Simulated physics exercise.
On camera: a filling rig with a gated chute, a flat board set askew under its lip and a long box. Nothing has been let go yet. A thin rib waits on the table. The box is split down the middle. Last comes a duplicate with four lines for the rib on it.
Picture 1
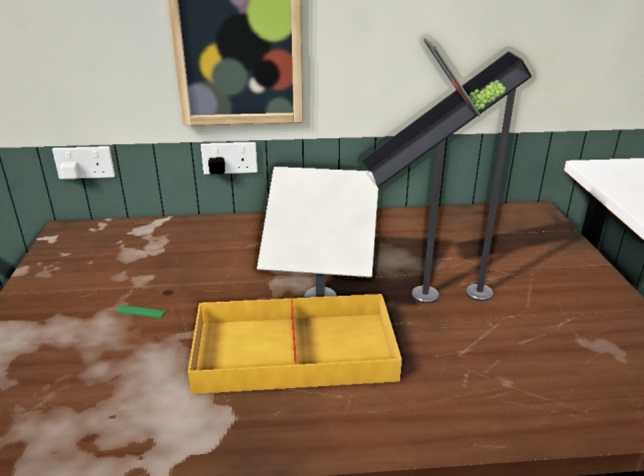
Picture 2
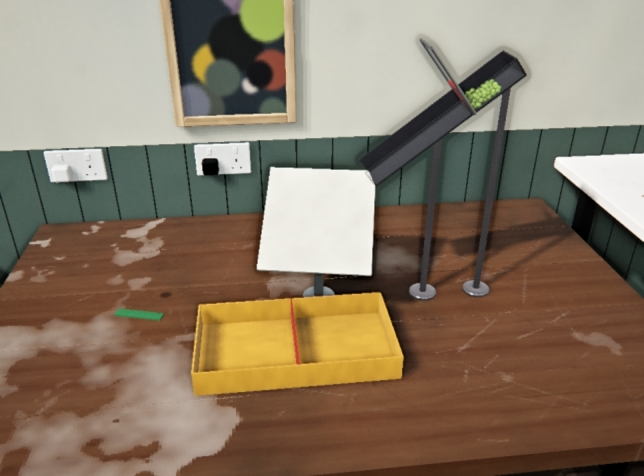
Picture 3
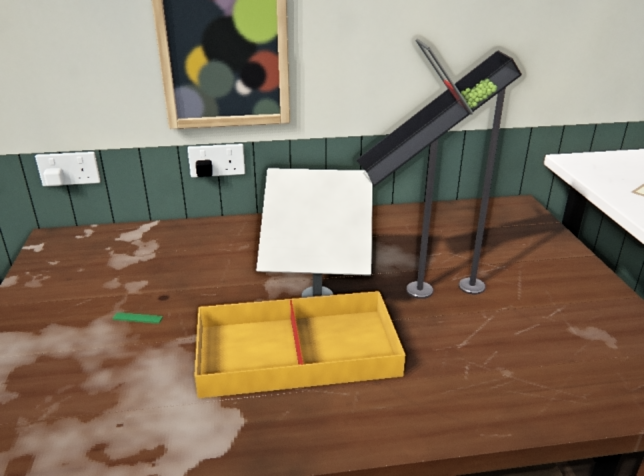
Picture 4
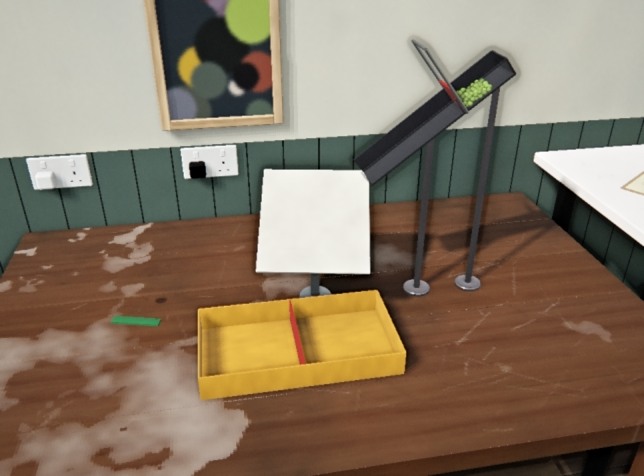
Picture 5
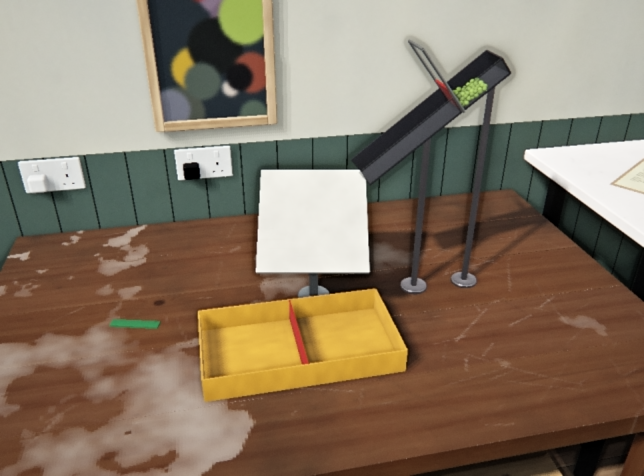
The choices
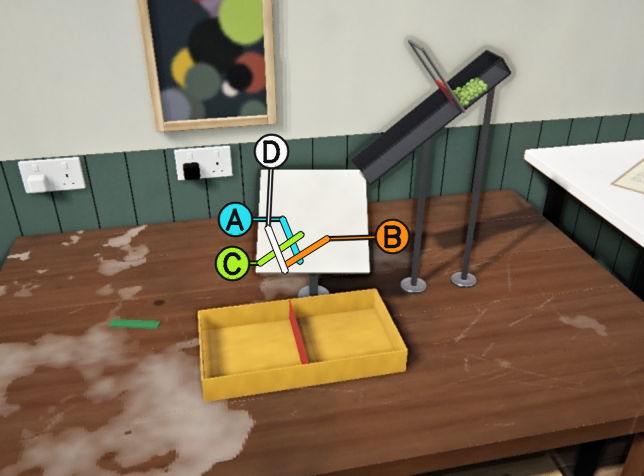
A worn brown wooden table stands against a green-panelled wall with sockets and a framed picture of coloured circles, seen from the front and slightly above. On it are a yellow box with a red divider, a tilted white board behind, a dark sloping chute on posts holding green pieces behind a gate, and a green strip at left. The camera drifts slightly sideways, while every object stays still.
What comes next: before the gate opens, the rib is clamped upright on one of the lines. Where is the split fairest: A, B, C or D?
Take D.
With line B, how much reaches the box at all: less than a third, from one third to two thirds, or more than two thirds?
More than two thirds.
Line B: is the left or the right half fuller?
The left half.
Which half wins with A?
Right.
On the marked copy, line A from (282, 219) to (299, 261); line B from (327, 238) to (285, 265); line C from (300, 234) to (260, 263); line D from (268, 228) to (285, 270).
With A, of what is caught, close to a quarter in the left half, the bulk in the right.
With B, of what is caught, all but a few in the left half, a small share in the right.
With C, of what is caught, the bulk in the left half, a small share in the right.
With D, of what is caught, close to half in the left half, close to half in the right.
